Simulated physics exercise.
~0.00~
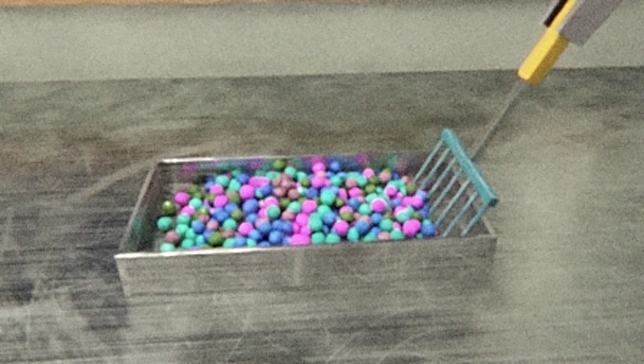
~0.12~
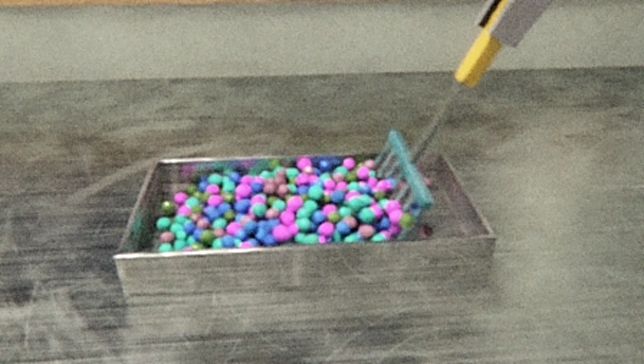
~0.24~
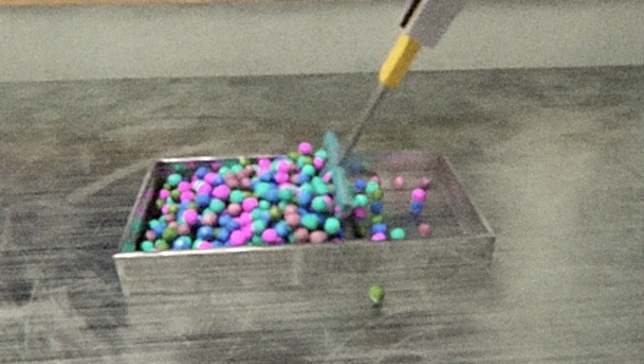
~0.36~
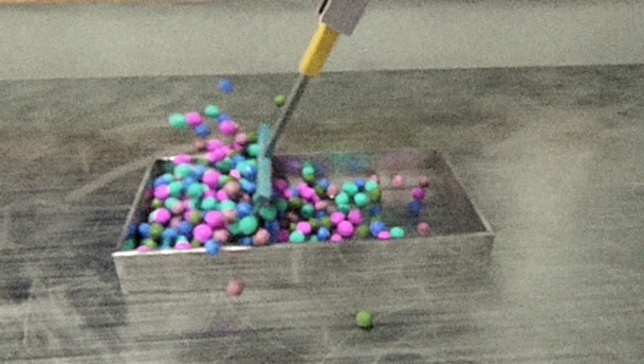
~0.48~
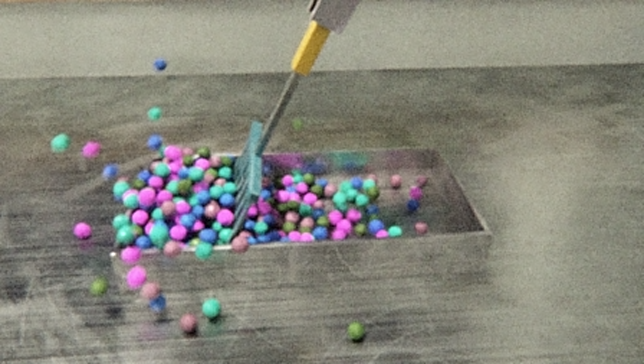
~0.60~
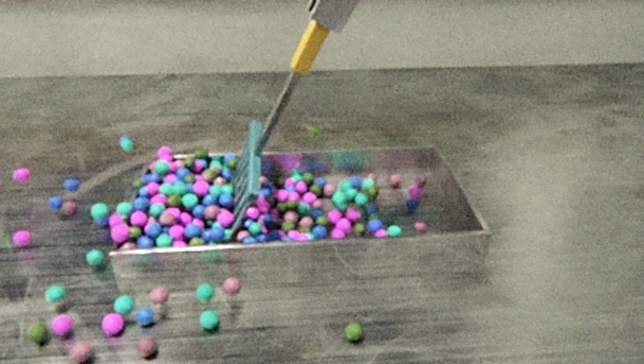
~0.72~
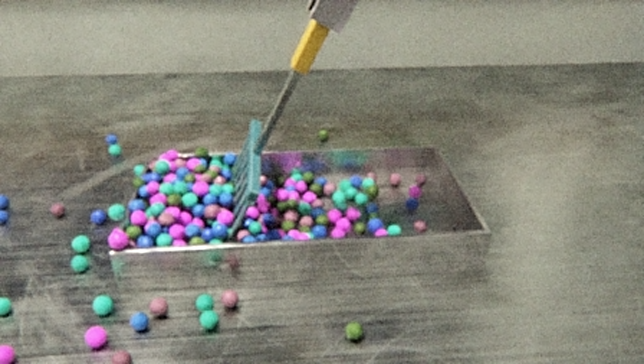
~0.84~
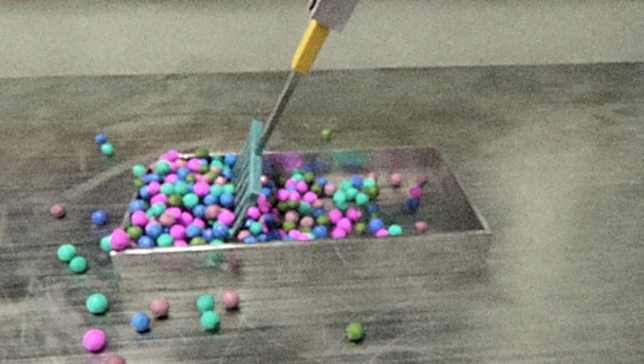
Teal fork in a robot hand sweeping colourful round sweets leftward through a metal trough, then stopping as some scatter onto the table.
